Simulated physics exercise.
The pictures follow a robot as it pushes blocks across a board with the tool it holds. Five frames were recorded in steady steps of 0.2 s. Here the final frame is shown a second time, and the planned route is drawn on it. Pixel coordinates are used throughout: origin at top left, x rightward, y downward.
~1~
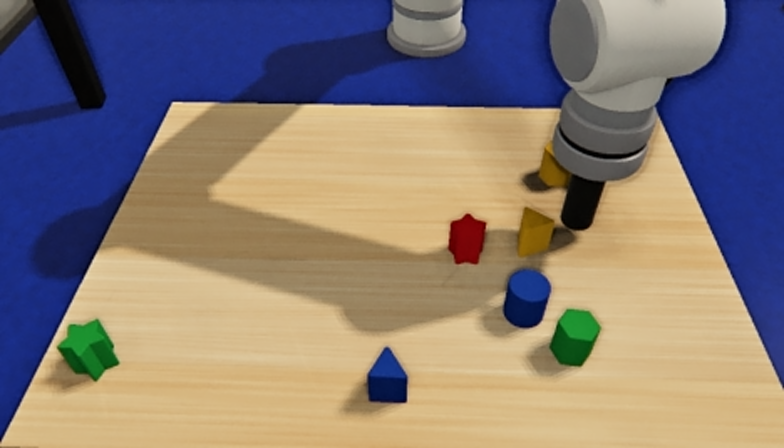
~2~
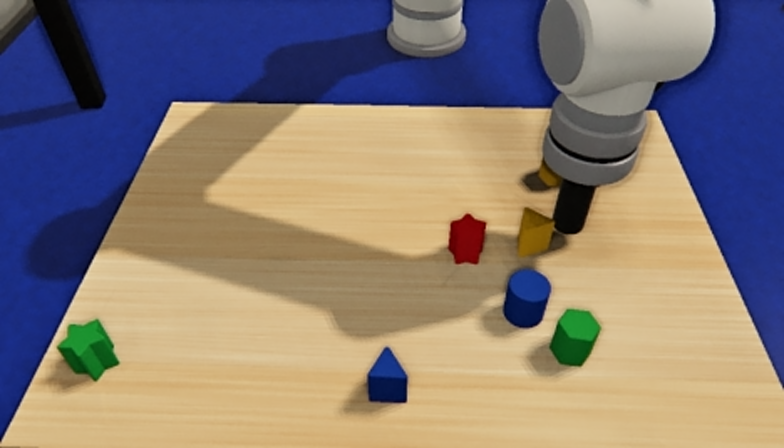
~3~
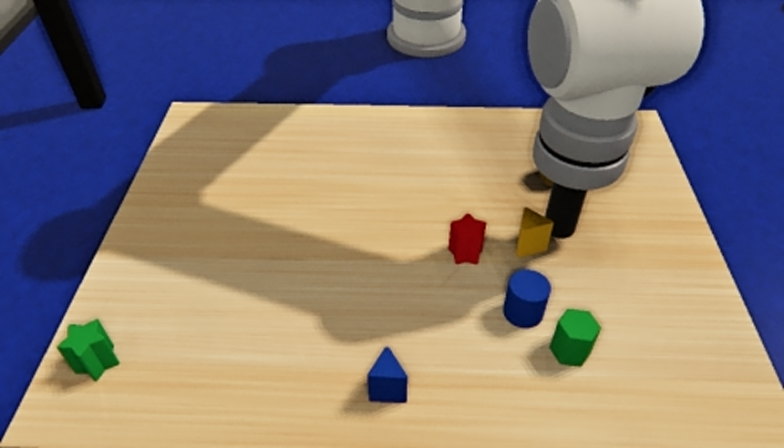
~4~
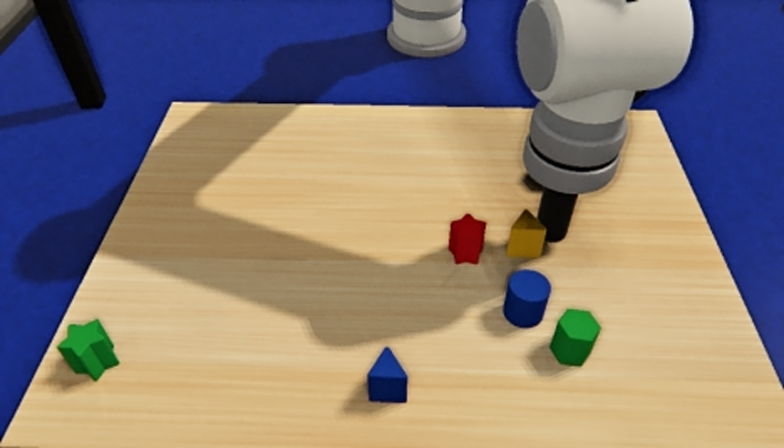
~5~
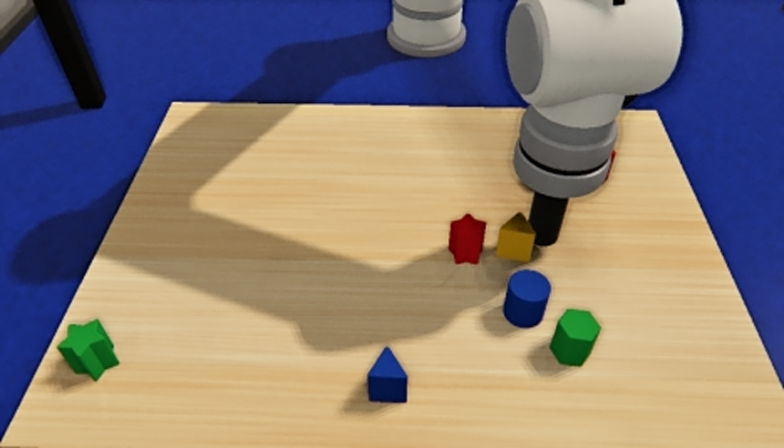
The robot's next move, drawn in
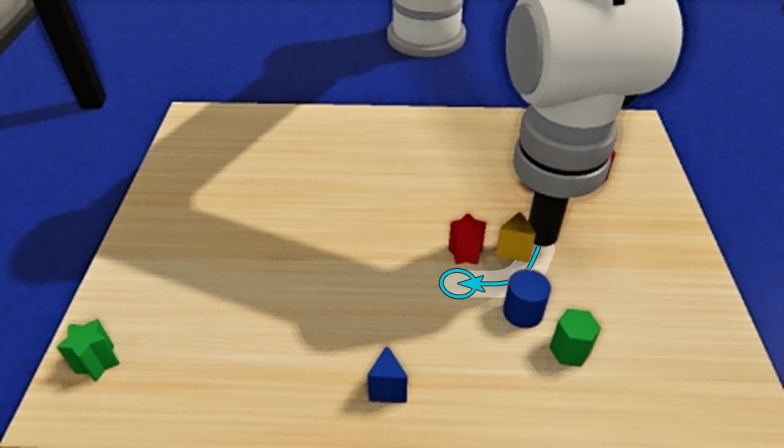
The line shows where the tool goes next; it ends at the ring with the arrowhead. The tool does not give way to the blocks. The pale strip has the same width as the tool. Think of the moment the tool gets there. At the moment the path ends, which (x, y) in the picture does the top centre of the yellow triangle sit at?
It should be at about (494, 234).
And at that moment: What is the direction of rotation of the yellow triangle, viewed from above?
Direction: Clockwise.
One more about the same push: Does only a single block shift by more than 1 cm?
Yes, it checks out.
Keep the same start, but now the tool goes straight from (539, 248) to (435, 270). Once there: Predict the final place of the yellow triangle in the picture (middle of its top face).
The spot you're after is about (408, 244) in the image.
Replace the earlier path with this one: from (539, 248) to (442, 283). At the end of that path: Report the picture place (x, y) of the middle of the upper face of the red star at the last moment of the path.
Just about (447, 224).
The line goes from (539, 248) via (526, 272) and (496, 284), ending at (458, 283).
The first path, step by step. One third of the way, tool (529, 261); yellow triangle (506, 233), turned 50° clockwise.
Two thirds of the way, tool (498, 273); yellow triangle (495, 235), turned 95° clockwise.
At the end, tool (459, 272); yellow triangle (494, 234), turned 105° clockwise; blue disc unmoved.
